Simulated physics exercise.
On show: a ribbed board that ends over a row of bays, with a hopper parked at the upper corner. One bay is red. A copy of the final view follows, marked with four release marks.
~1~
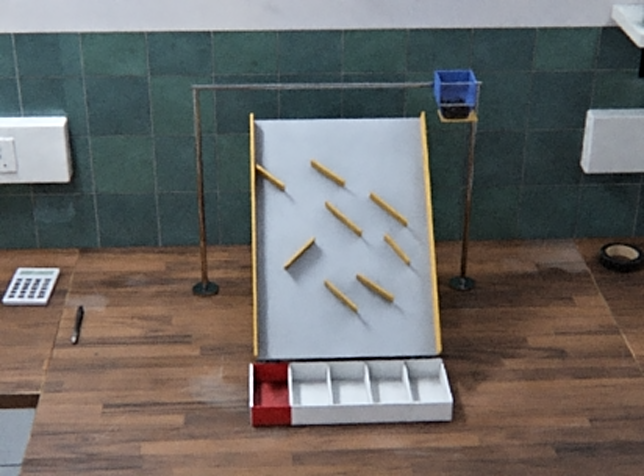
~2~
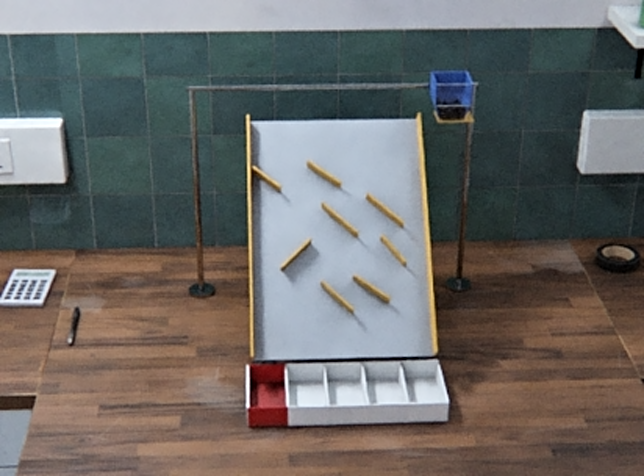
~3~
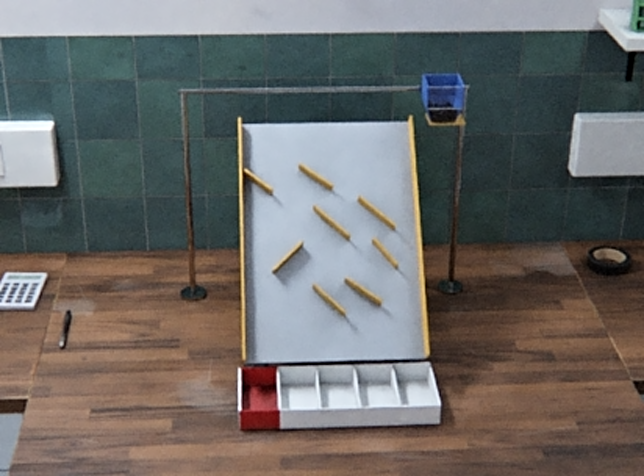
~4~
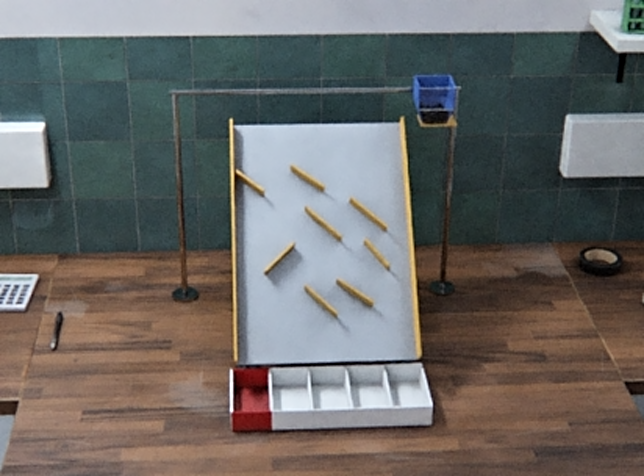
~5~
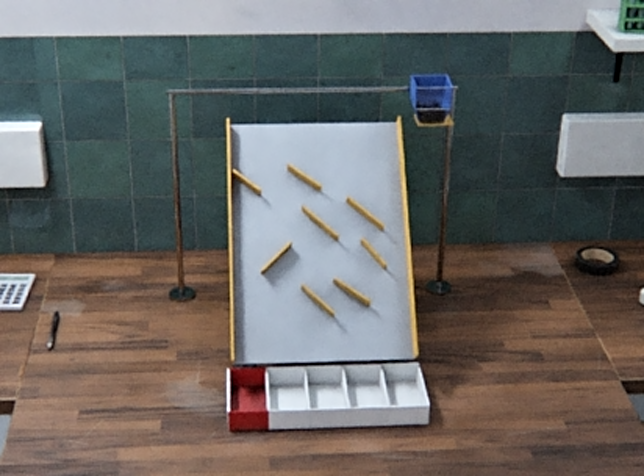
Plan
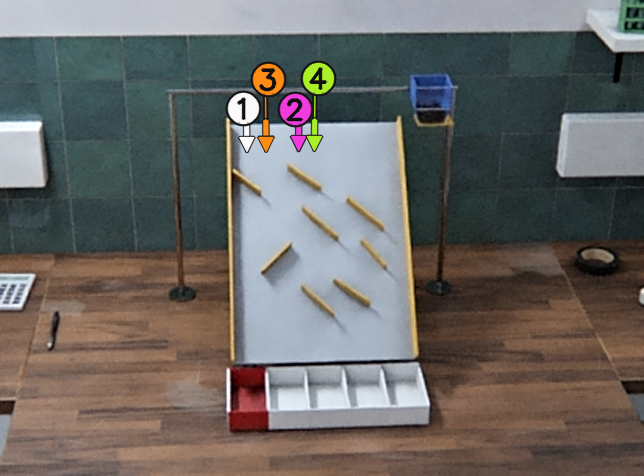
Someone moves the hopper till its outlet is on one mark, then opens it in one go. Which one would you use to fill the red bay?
Go for 3.
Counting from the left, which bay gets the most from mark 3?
The first.
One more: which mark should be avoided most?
That would be 4.
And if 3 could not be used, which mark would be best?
1.
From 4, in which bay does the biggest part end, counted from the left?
It is the fifth one.
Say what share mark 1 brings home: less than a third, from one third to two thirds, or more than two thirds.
From one third to two thirds.
On the marked copy, mark 1 meets the board at (246, 146); mark 2 meets the board at (298, 145); mark 3 meets the board at (266, 146); mark 4 meets the board at (314, 145).
Choosing 1, about half in the red bay, about a quarter in other bays, about a third held on the board.
Choosing 2, about a quarter in the red bay, about half in other bays, about a third held on the board.
Choosing 3, most in the red bay, a small part in other bays, a small part held on the board.
Choosing 4, none in the red bay, most in other bays, about a quarter held on the board.
